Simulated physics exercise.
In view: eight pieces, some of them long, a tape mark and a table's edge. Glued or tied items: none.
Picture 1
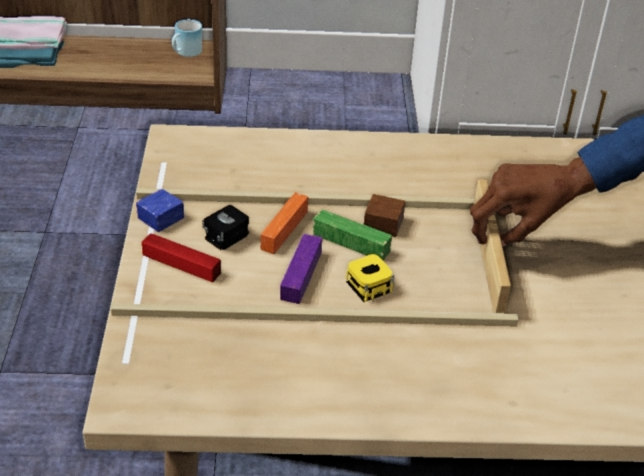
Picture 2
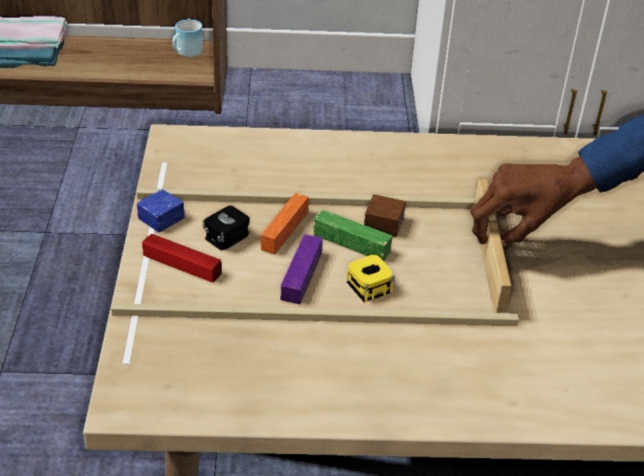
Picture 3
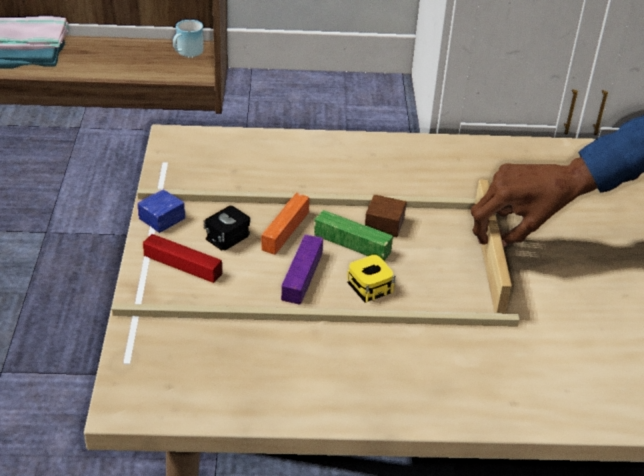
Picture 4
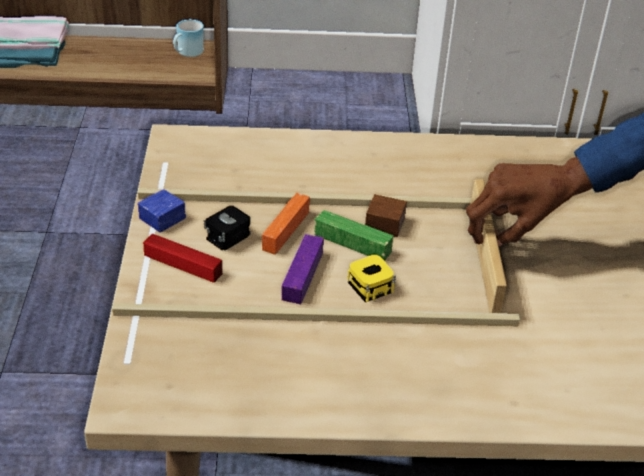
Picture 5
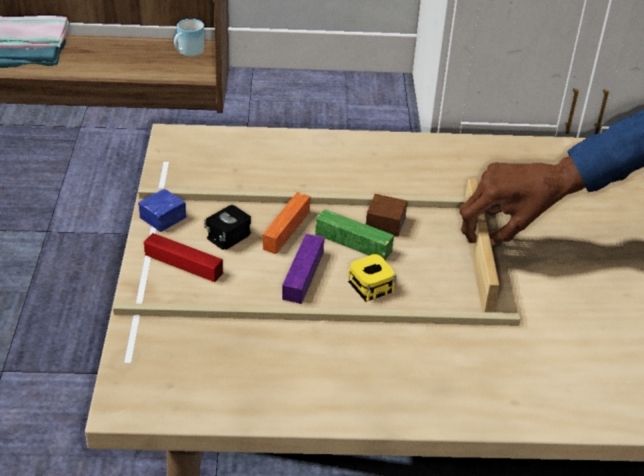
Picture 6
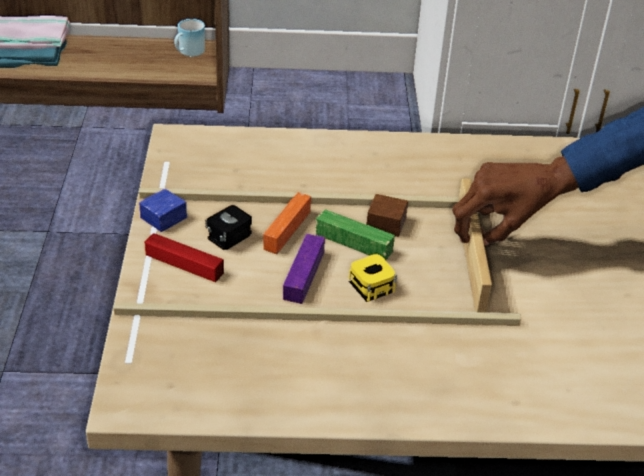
On a wooden table between two thin rails, a hand held a small board upright at the right and slid it slightly left, while the colourful blocks and sticks stayed where they were.
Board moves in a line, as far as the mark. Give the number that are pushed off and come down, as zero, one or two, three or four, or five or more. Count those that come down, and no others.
Five or more come down.
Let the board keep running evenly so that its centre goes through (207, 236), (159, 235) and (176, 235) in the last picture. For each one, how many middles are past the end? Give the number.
That makes 3, 6, 4.
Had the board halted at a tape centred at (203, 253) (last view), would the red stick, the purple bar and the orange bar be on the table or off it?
The red stick: It is gone. The purple bar: It is still there. The orange bar: It is still there.
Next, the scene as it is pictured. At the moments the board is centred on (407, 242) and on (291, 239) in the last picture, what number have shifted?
The number moved is 1 and then 7.
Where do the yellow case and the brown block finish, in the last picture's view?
The first near (127, 267), the second near (139, 209).
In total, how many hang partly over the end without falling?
I'd put it at 2.
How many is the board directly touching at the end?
That comes to 2.
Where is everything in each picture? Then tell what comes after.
In the first picture, blue block (160, 210); red stick (181, 258); black case (227, 228); board (491, 245); tape (147, 251).
In the second picture, red stick (182, 258); green bar (352, 236).
In the third picture, black case (228, 228); purple bar (303, 268).
In the fourth picture, blue block (162, 210); orange bar (286, 223).
In the fifth picture, red stick (183, 257); board (480, 244).
In the sixth picture, blue block (163, 210); red stick (184, 257); black case (229, 228); board (473, 244); tape (150, 251).
Soon after, none off yet; blue block at rest near (163, 210); red stick at rest near (184, 257); black case at rest near (229, 228).
After that, none off yet; blue block displaced a little near (151, 207); red stick at rest near (184, 257); black case displaced about its own width near (174, 217).
And then, two off so far; blue block off the edge; red stick displaced about its own width near (115, 256); black case on its side near (110, 240).
In the end, the number that fall off is five or more; gone, green bar, purple bar, orange bar, black case, red stick and blue block.
